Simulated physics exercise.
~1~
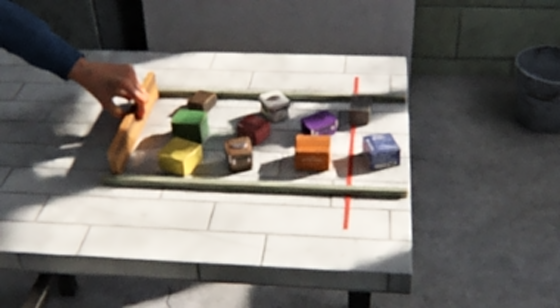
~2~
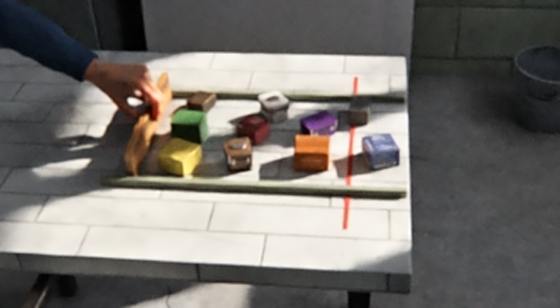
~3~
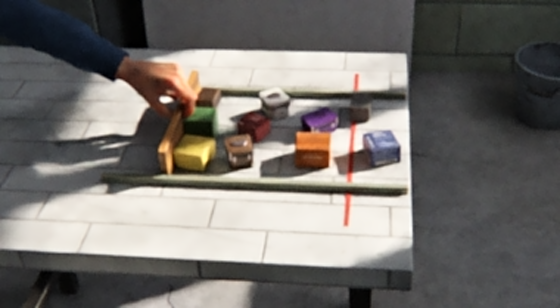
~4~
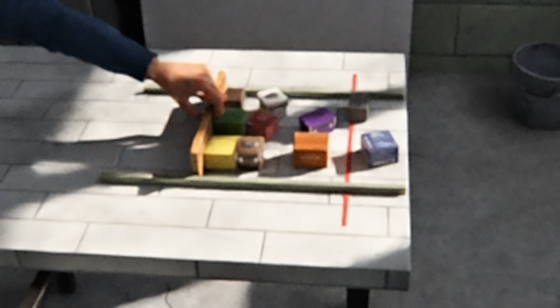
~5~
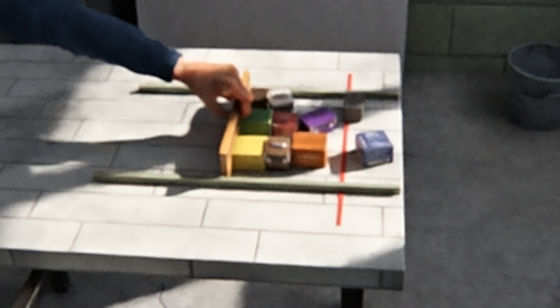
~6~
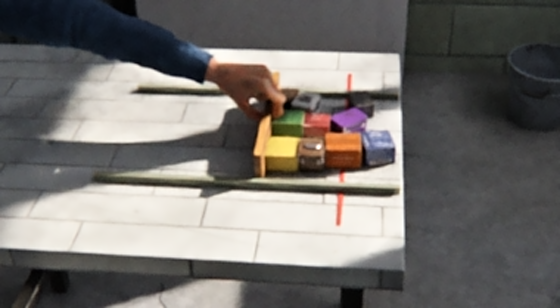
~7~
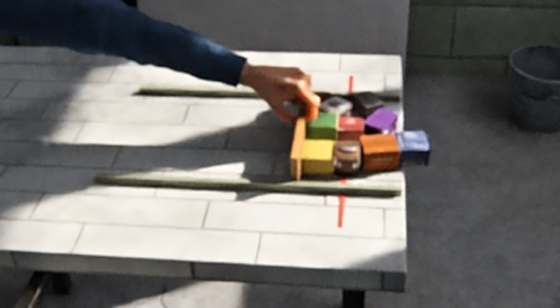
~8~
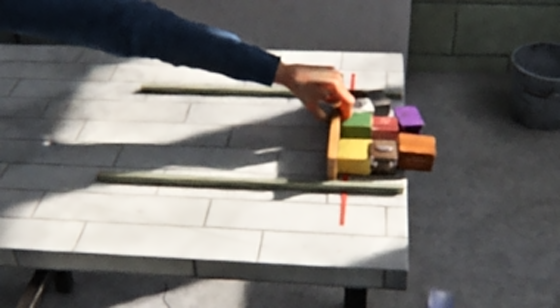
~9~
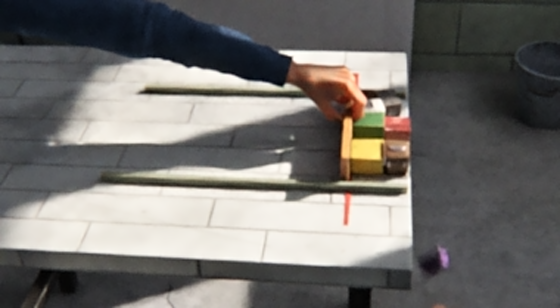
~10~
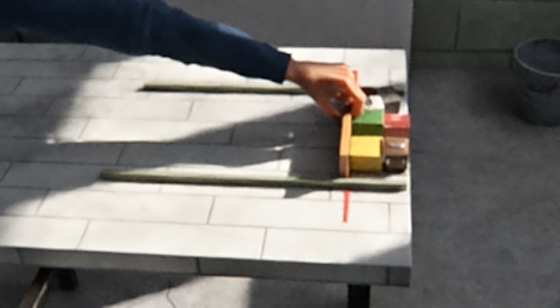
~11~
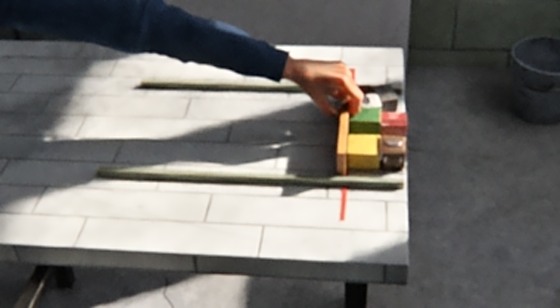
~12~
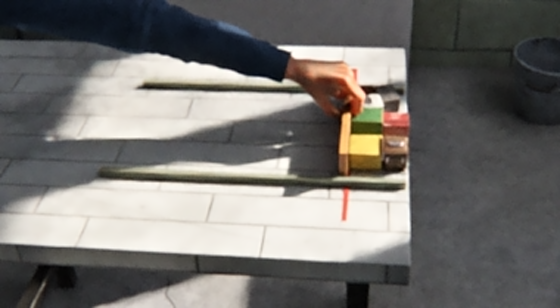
A hand slid an upright wooden board rightward between two rails, gathering scattered colorful blocks and pushing them toward the table's edge, where the blue, orange and purple ones dropped off before the board stopped at the red tape with the yellow block still on top.
